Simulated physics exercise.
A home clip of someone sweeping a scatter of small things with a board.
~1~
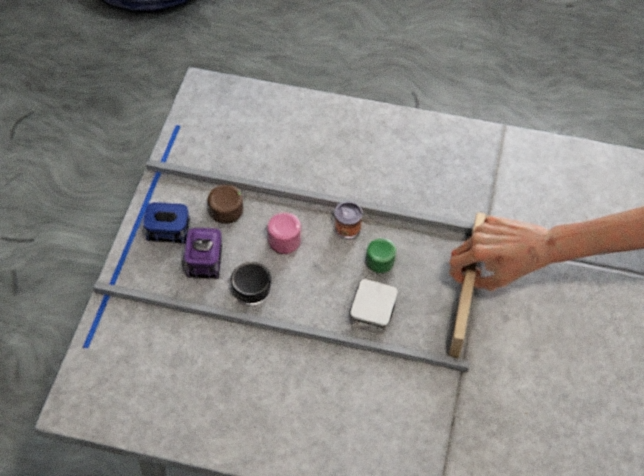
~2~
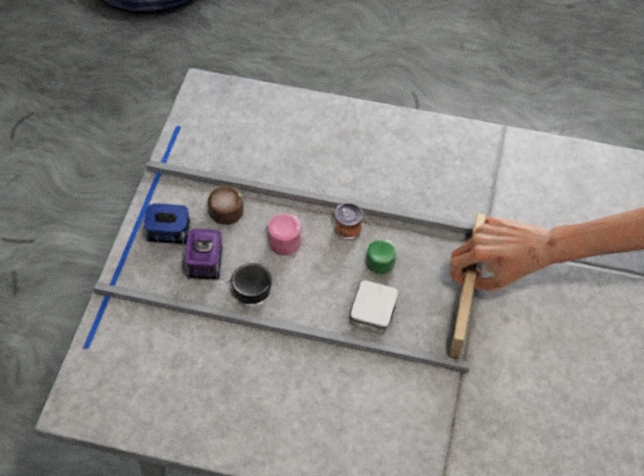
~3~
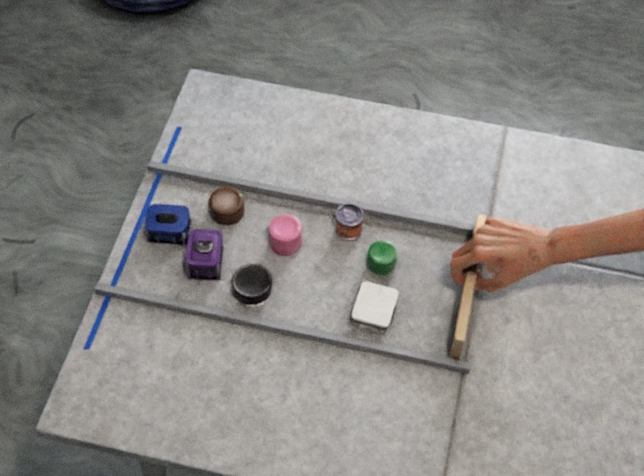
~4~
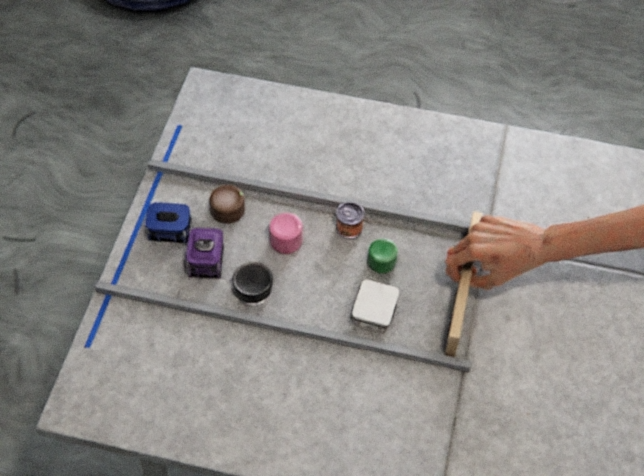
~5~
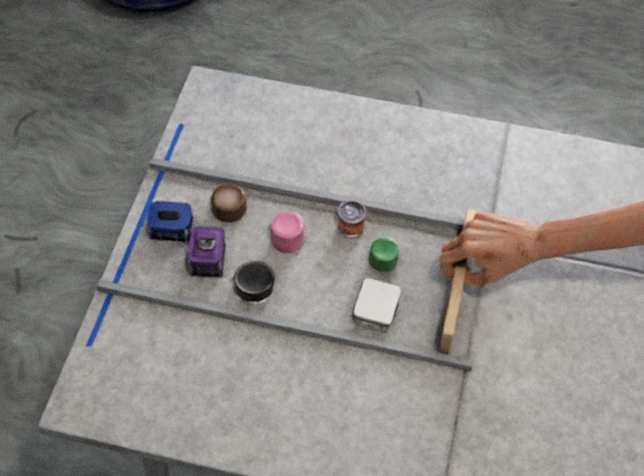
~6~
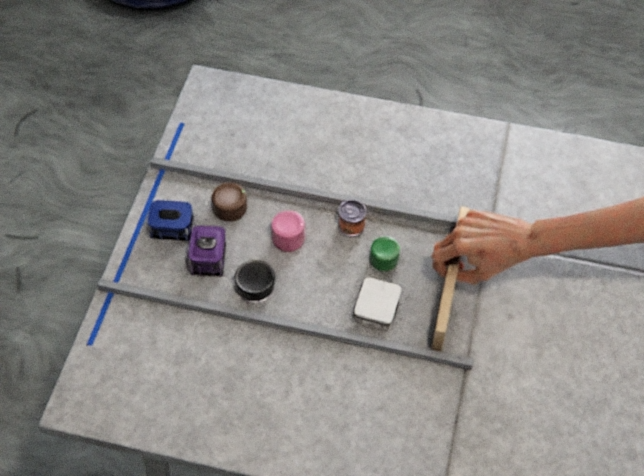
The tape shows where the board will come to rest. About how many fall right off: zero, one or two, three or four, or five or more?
The number that fall off is five or more.
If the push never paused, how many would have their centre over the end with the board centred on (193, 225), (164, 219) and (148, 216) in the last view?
In that order 1, 5 and 5.
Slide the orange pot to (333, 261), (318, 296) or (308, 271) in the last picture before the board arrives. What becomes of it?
In that order, it stays on; goes over; remains up.
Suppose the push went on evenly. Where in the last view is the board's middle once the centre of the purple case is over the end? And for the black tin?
Its middle is around (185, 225) and around (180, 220).
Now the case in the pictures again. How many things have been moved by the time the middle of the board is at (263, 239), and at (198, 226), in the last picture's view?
At the one place 8, at the other 8.
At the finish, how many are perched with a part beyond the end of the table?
The number is 2.
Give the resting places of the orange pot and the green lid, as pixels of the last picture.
The orange pot at (141, 179), the green lid at (132, 202).
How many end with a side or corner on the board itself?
2 of them.
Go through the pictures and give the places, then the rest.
The first frame shows blue case (167, 223); purple case (204, 253); brown lid (226, 204); board (468, 284); tape (135, 228).
The second frame shows purple case (204, 254); black tin (252, 285).
The third frame shows brown lid (227, 206); white case (375, 309).
The fourth frame shows blue case (169, 223); orange pot (350, 220).
The fifth frame shows purple case (207, 252); pink lid (288, 232).
The sixth frame shows blue case (171, 220); purple case (208, 251); brown lid (230, 202); board (451, 278); tape (139, 225).
Early on, none off yet; blue case at rest near (171, 220); purple case at rest near (208, 251); brown lid at rest near (230, 202).
A while later, none off yet; blue case moving near (166, 216); purple case travelled a little near (187, 242); brown lid travelled a little near (222, 194).
Further along, none off yet; blue case leaning well over near (110, 209); purple case travelled well along near (121, 229); brown lid travelled well along near (161, 178).
Finally, the number that fall off is five or more; lost, white case, pink lid, black tin, brown lid, purple case and blue case.
